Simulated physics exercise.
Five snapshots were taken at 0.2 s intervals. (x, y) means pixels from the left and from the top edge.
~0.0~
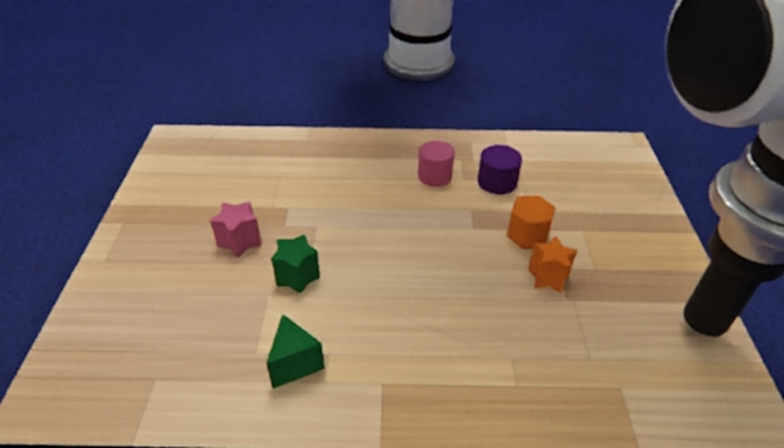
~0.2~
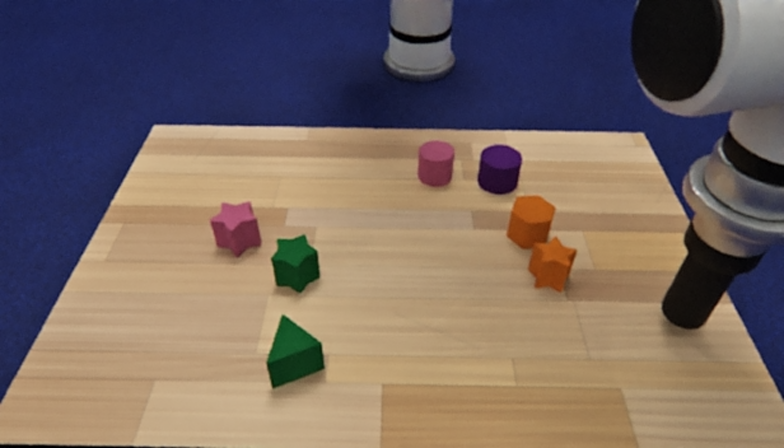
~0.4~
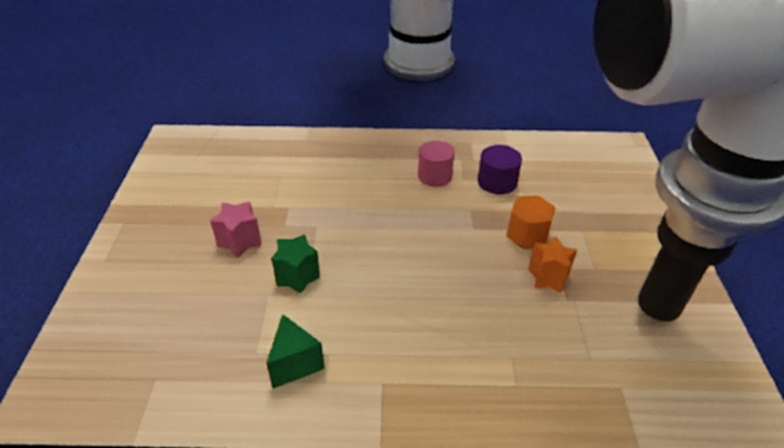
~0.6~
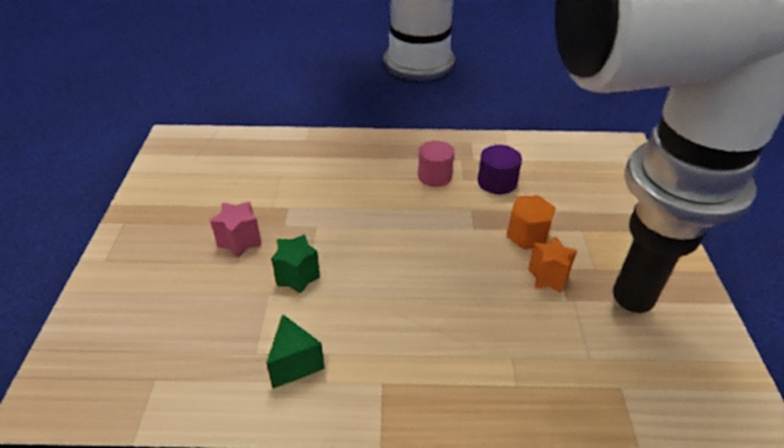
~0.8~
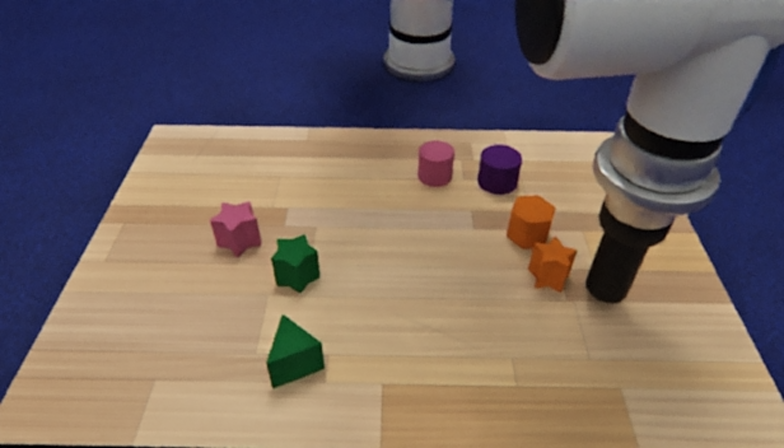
At the start, a robot arm holds a black peg near the right edge of a wooden board scattered with pink, purple, orange and green blocks. The arm moves the peg steadily left until it is close beside the orange star, while all the blocks stay still.
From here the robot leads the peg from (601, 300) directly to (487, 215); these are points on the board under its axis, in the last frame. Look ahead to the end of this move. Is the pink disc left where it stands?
Yes.
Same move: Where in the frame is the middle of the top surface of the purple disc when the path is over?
Most likely (498, 143).
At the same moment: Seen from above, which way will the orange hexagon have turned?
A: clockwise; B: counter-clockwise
That would be A.
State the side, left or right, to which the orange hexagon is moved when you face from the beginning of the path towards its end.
Shifts right.
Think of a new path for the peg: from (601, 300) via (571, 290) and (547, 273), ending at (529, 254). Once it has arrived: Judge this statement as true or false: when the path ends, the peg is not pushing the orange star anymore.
That statement is not accurate.
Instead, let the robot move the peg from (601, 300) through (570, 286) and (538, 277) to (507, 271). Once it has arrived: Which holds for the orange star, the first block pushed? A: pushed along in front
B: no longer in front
The one that fits is A, pushed along in front.
On the path given first. One third of the way, peg at (563, 257); orange star at (532, 240), turned 25° anticlockwise.
Two thirds of the way, peg at (523, 228); orange hexagon at (509, 188); orange star at (506, 230), turned 75° anticlockwise.
At the end, peg at (489, 204); pink disc still; purple disc at (498, 143); orange hexagon at (484, 164), turned 30° clockwise; orange star at (505, 229), turned 85° anticlockwise.
